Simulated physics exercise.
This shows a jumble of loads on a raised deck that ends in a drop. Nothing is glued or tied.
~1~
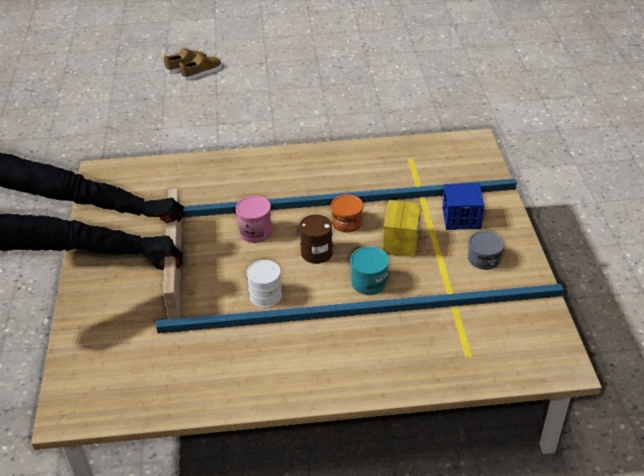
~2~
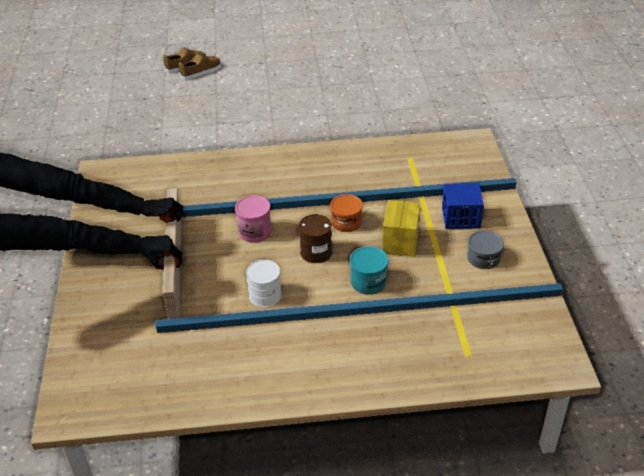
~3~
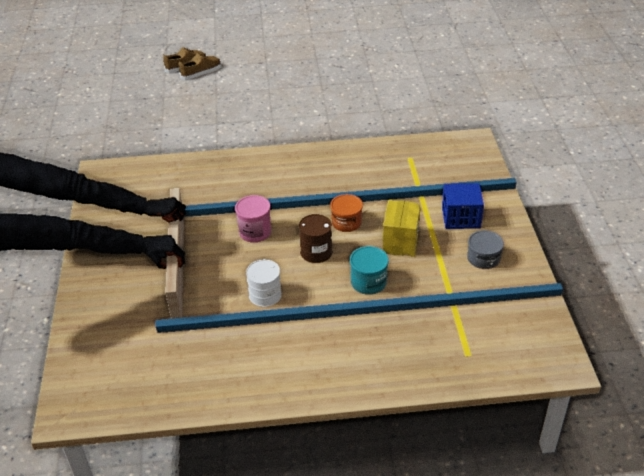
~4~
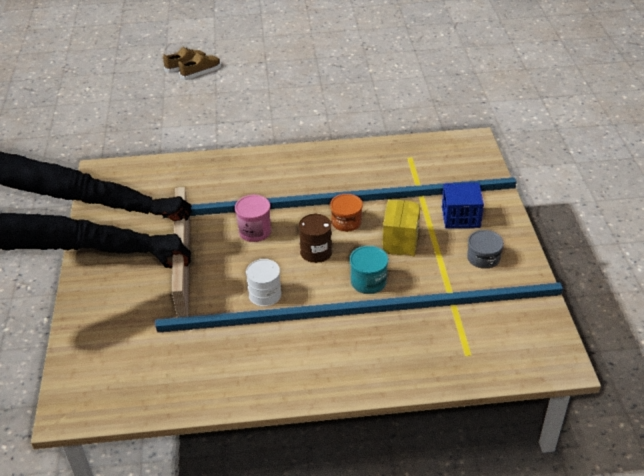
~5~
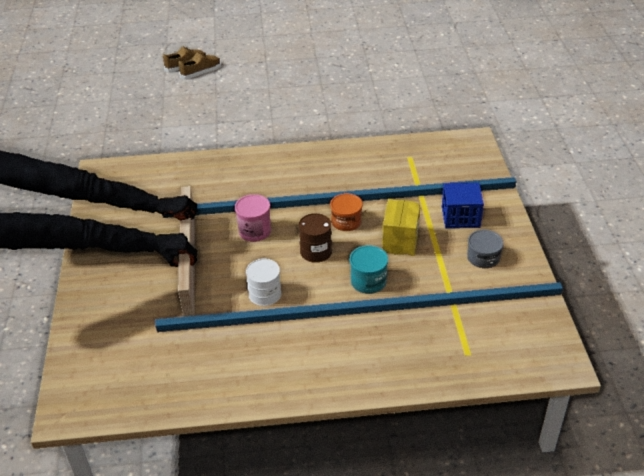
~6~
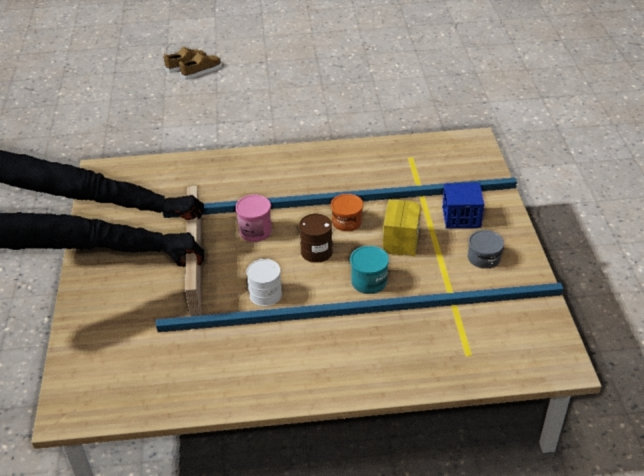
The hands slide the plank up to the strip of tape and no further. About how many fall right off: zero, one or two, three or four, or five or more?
The number that fall off is zero.
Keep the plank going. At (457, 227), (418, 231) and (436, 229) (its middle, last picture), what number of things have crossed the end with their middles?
Past the end: 0, 0 and 0.
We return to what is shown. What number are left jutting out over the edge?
That would be 0.
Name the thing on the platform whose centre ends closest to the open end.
Foremost is the blue crate.
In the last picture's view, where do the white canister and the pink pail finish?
About (464, 270), and the other about (445, 203).
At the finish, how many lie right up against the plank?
It touches 3.
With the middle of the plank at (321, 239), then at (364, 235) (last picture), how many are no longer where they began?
By then 5, and 6.
Soon after, none off yet; grey pail at rest near (485, 250); blue crate at rest near (463, 206); yellow parcel at rest near (402, 228).
After that, none off yet; grey pail at rest near (485, 250); blue crate moving near (464, 206); yellow parcel displaced about its own width near (437, 224).
In the end, the number that fall off is zero.
